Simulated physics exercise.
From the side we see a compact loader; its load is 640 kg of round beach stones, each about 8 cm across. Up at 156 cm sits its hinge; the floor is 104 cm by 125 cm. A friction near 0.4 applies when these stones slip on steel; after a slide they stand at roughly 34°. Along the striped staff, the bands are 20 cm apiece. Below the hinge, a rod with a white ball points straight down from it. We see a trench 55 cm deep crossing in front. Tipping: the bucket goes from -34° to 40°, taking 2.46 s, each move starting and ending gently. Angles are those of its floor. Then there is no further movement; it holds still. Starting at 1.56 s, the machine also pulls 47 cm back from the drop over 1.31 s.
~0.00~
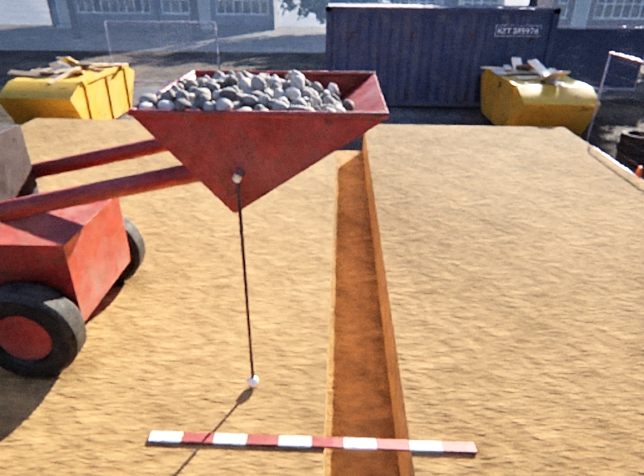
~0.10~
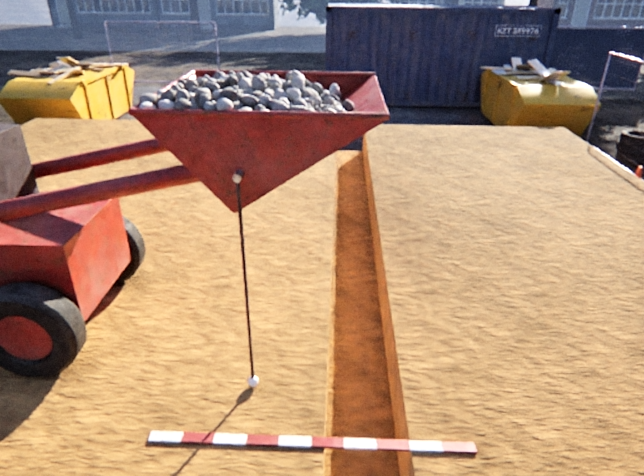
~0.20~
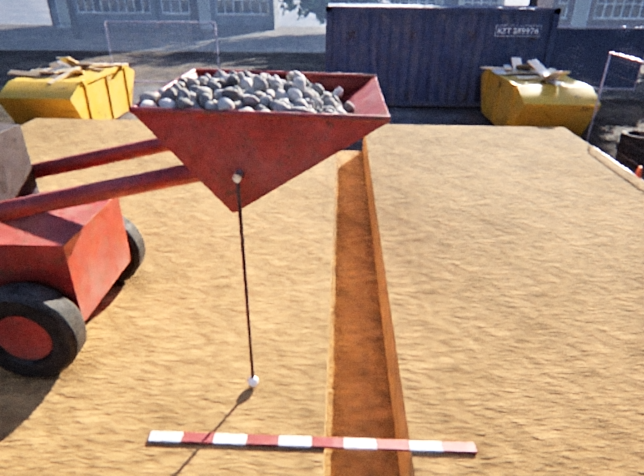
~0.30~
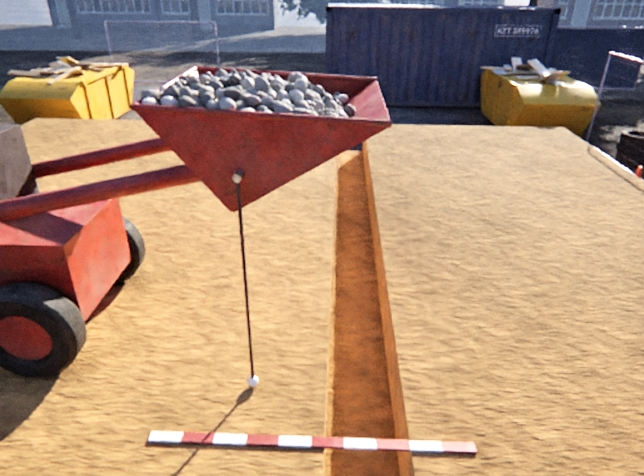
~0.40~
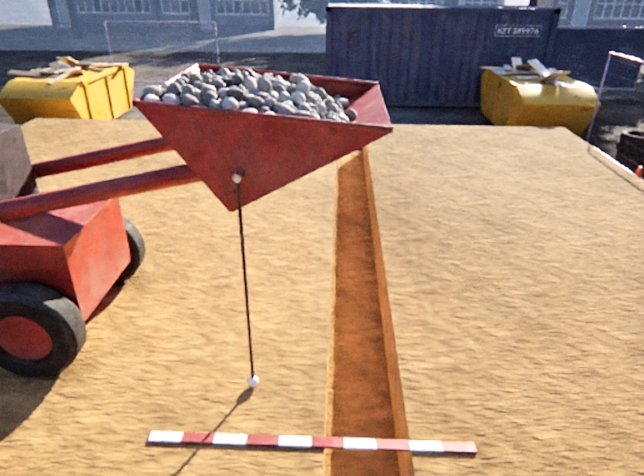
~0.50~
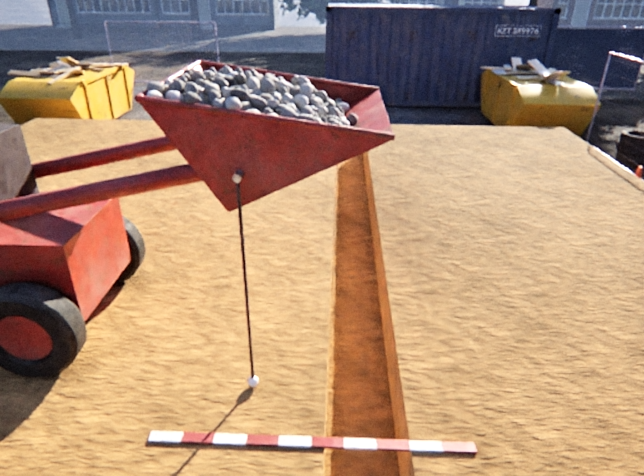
The clip opens on a red loader at the left, its raised bucket heaped with rounded grey stones beside a narrow trench in sandy ground, a white-balled rod pointing down below. At first almost nothing moves, then the bucket slowly tilts slightly, its right lip lowering while the stones shift a little.
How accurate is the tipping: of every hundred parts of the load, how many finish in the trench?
Close to 75 in a hundred.
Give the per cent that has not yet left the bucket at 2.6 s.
I'd say it's holding near 0 per cent.
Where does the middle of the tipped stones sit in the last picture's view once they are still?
About (369, 362).
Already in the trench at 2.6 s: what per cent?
By then, around 65 percent.
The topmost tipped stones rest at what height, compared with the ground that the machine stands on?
Around 16 cm above it, I'd say.
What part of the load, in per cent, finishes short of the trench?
About 0 per cent.
After 1.8 s the floor is at 28°; 79 % in the bucket, 19 % in the trench, 2 % past the trench; the foremost stones are at (413, 286).
After 2.6 s the floor is at 40°; 2 % in the bucket, 12 % short of the trench, 63 % in the trench, 24 % past the trench; the foremost stones are at (536, 349).
After 3.3 s the floor is at 40°; 0 % in the bucket, 2 % short of the trench, 75 % in the trench, 23 % past the trench; the foremost stones are at (630, 362).
After 6.1 s the floor is at 40°; 0 % in the bucket, 2 % short of the trench, 75 % in the trench, 23 % past the trench; the foremost stones are at (639, 364).
